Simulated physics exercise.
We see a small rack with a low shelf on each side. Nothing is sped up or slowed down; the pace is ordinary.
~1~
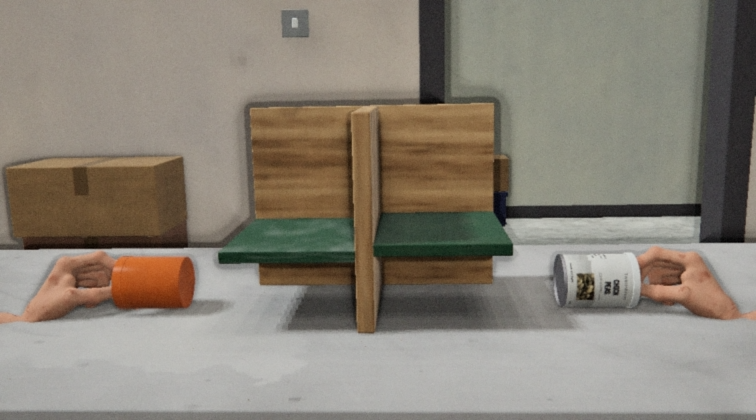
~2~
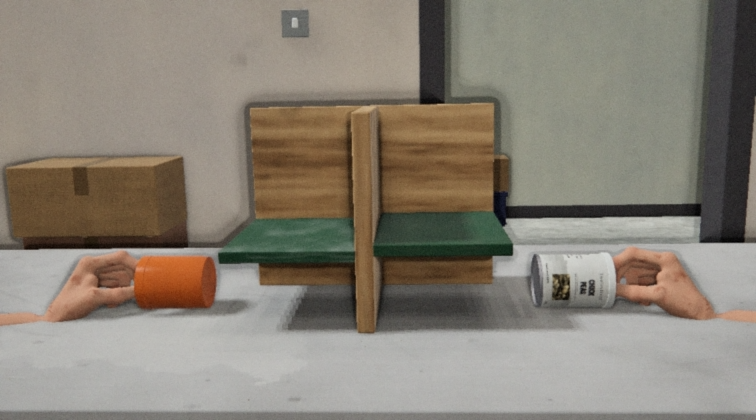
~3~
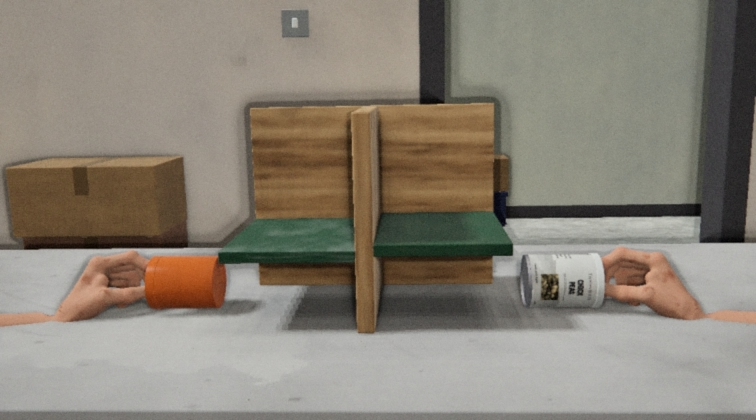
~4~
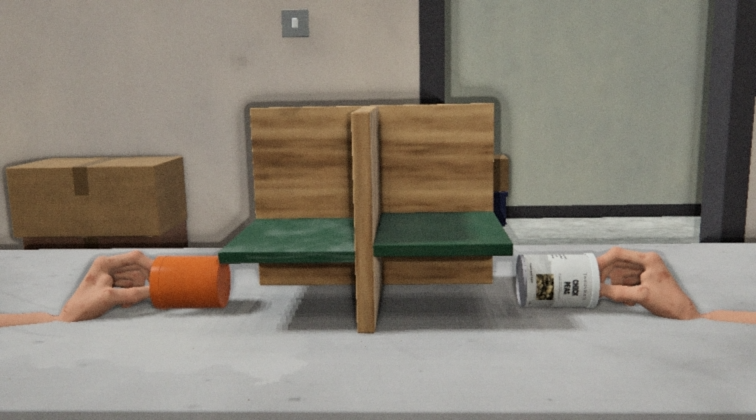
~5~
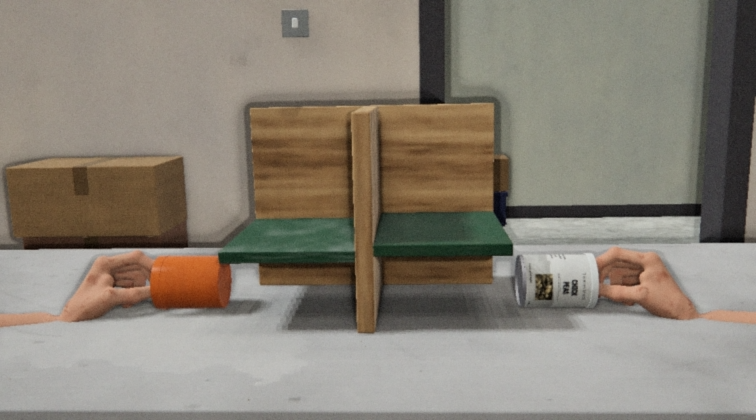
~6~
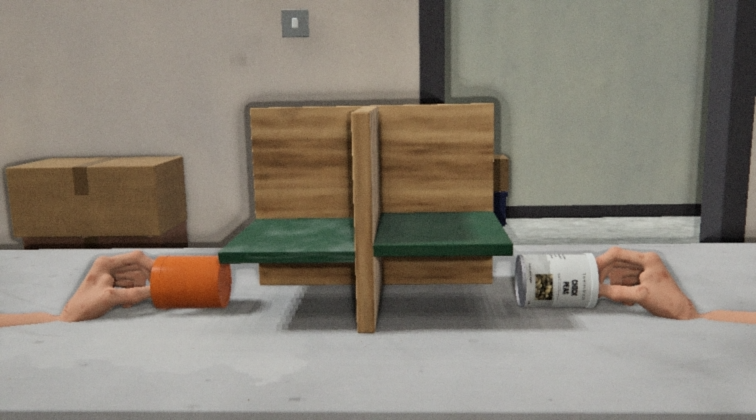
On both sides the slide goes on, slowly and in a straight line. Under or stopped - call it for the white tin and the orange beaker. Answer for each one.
White tin under, orange beaker under.
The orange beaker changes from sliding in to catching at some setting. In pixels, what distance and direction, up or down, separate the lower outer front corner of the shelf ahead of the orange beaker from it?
A downward move of around 12 pixels.
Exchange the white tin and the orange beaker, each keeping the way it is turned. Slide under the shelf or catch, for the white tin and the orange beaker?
White tin - clear; orange beaker - clear.
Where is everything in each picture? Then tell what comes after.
In the first frame, hands sliding the things forward; white tin (595, 280); orange beaker (154, 282); shelf (369, 210).
In the second frame, hands sliding the things forward; orange beaker (177, 282); shelf (369, 210).
In the third frame, hands sliding the things forward; white tin (561, 280); shelf (369, 210).
In the fourth frame, hands sliding the things forward; orange beaker (191, 282); shelf (369, 210).
In the fifth frame, hands sliding the things forward; white tin (555, 280); shelf (369, 210).
In the sixth frame, hands sliding the things forward; white tin (555, 280); orange beaker (193, 282); shelf (369, 210).
Then, 0.38 s after the last picture, white tin sliding up to the opening near (516, 281); orange beaker part of the way in near (229, 282).
At rest, the white tin goes under, near (462, 282); the orange beaker goes under, near (280, 282).
